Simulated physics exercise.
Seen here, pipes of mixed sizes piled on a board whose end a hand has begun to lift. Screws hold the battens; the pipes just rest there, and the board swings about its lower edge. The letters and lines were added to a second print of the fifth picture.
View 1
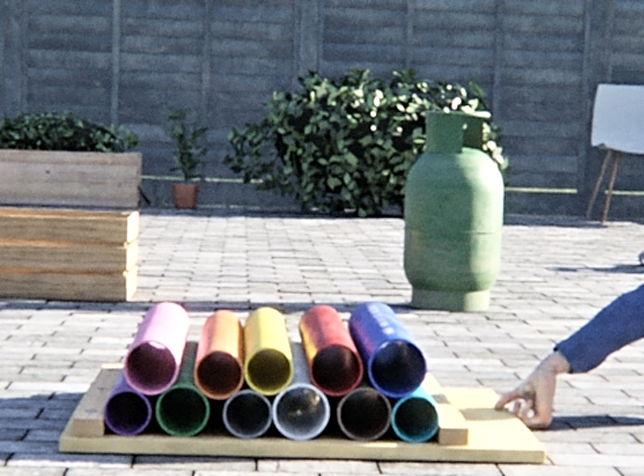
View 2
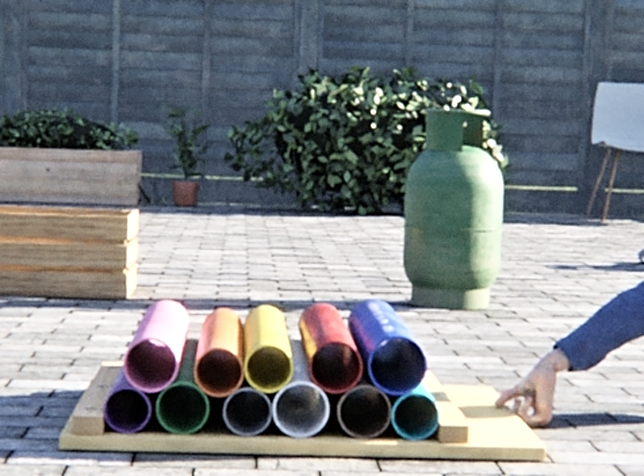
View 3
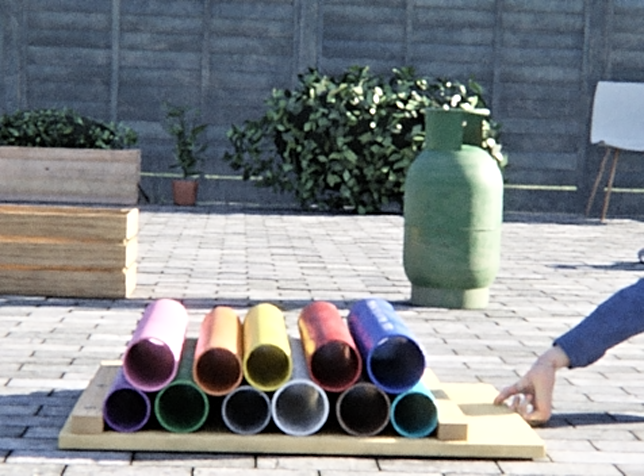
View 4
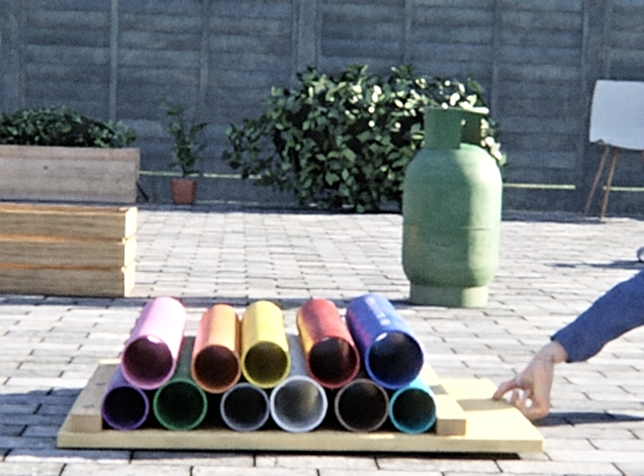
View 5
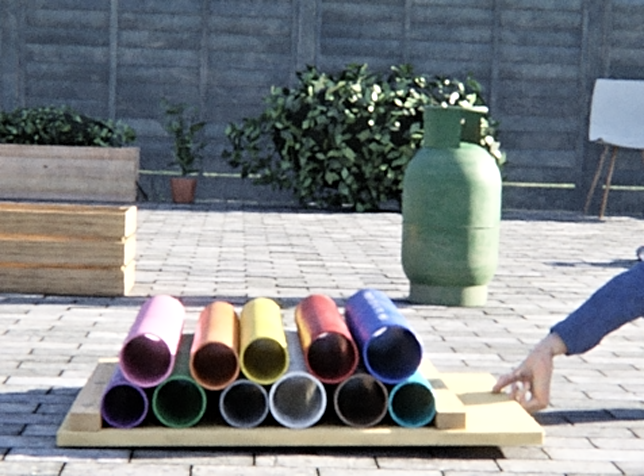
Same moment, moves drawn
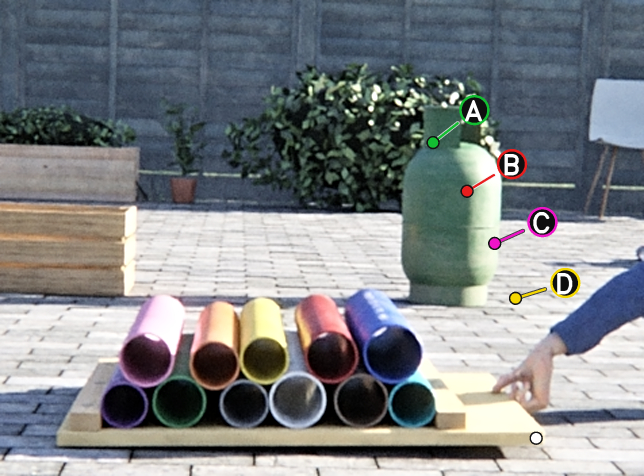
A hand at the right gripped the end of a wooden board holding two rows of colourful pipes and barely raised it, while the pipes stayed in place, with a green gas cylinder standing behind.
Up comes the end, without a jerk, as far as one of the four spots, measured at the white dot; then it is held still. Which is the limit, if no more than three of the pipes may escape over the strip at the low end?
The answer is mark C.
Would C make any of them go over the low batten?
At C: Yes.
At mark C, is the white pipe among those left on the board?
Yes.
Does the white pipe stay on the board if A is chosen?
The white pipe: Yes.
On the copy, A at (433, 143); B at (467, 191); C at (495, 243); D at (516, 299); the white dot at (536, 438).
On C. First, board at 16°.
Then, board at 26°.
Finally, board at 26°, three over the low batten (yellow, orange, pink).
By contrast, A five over the low batten; B five over the low batten; D none over the low batten.
